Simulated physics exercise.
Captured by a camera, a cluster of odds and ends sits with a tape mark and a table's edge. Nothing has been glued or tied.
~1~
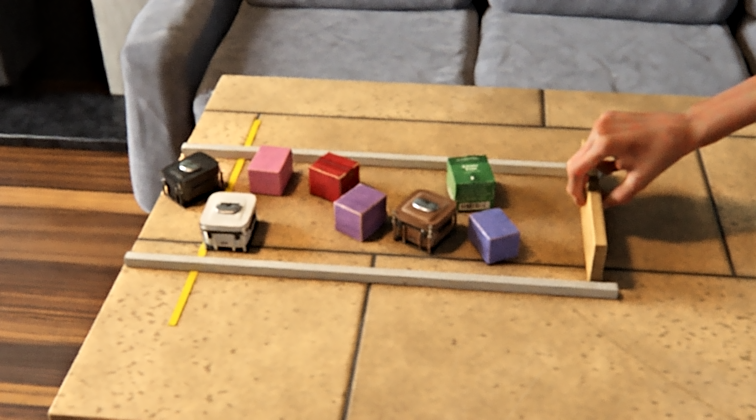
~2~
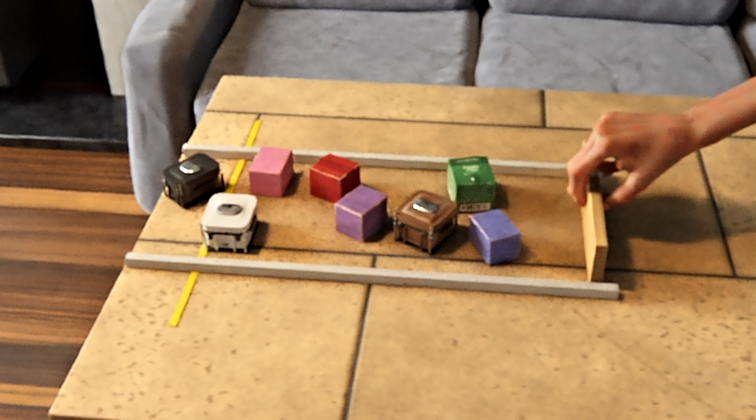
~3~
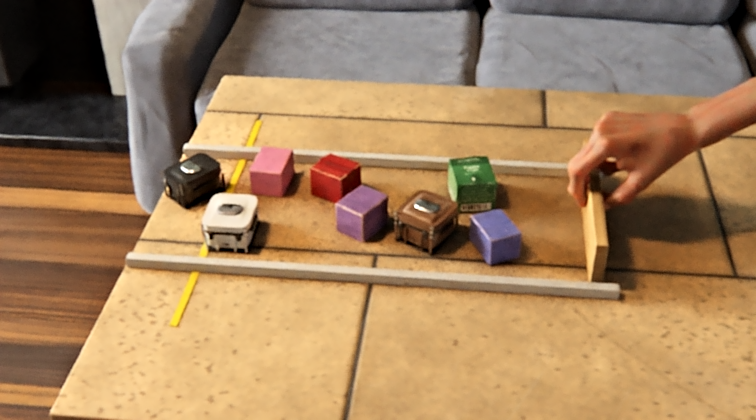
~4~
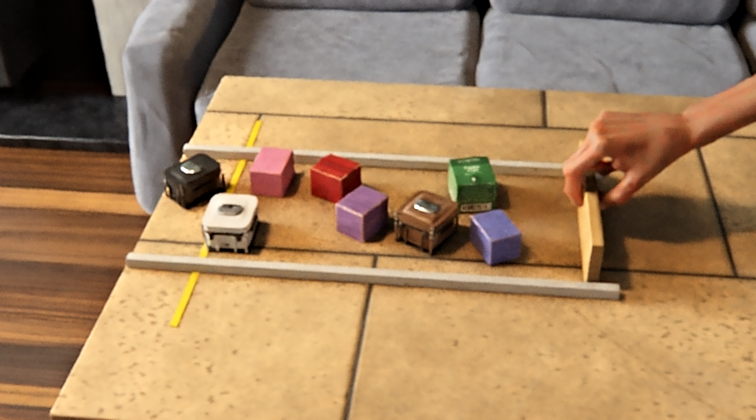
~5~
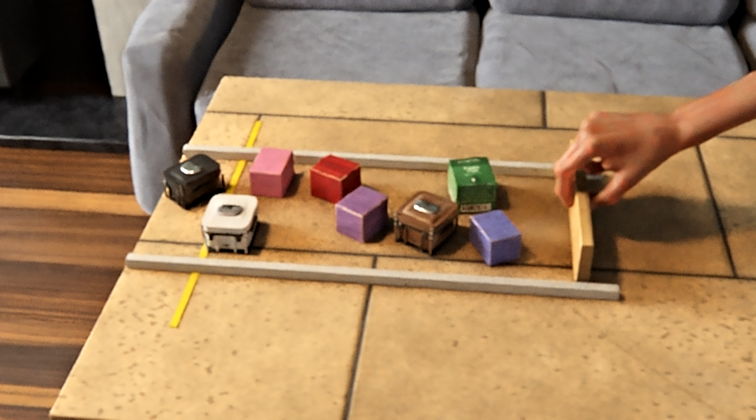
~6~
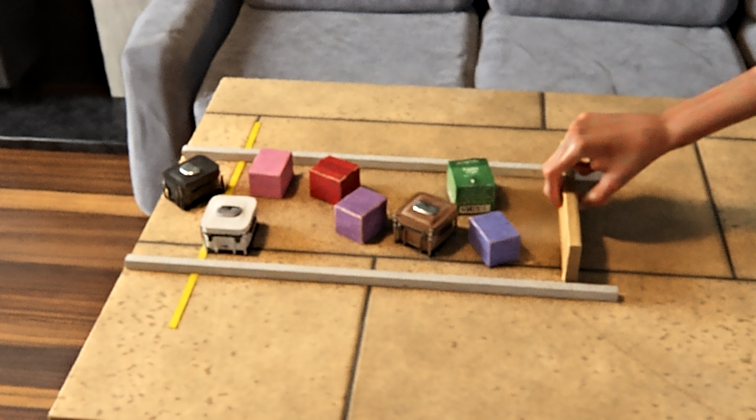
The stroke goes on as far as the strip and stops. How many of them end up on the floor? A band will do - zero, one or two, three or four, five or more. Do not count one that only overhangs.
I predict that three of them or four will leave the table.
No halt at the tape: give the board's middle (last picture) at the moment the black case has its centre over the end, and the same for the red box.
The middle is at (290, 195) when it's the black case, and at (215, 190) when it's the red box.
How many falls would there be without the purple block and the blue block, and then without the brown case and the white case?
First 2, then 2.
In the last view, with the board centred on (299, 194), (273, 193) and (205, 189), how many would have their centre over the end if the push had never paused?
In order: 0, 2, 6.
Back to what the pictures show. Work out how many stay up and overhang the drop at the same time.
2 in all.
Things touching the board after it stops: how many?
2 in contact.
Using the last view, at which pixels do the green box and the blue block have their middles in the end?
I'd put one at around (212, 170) and the other at around (196, 218).
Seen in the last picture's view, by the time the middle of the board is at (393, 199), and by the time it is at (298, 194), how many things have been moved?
That gives 5 for the first and 8 for the second.
Early on, none off yet; black case at rest near (193, 182); white case at rest near (231, 224); pink block at rest near (271, 173).
A while later, none off yet; black case at rest near (193, 182); white case moving near (218, 224); pink block at rest near (271, 173).
Further along, none off yet; black case leaning a little near (142, 185); white case leaning a little near (124, 227); pink block travelled well along near (186, 168).
Finally, the number that fall off is three or four; lost, purple block, pink block, white case and black case.
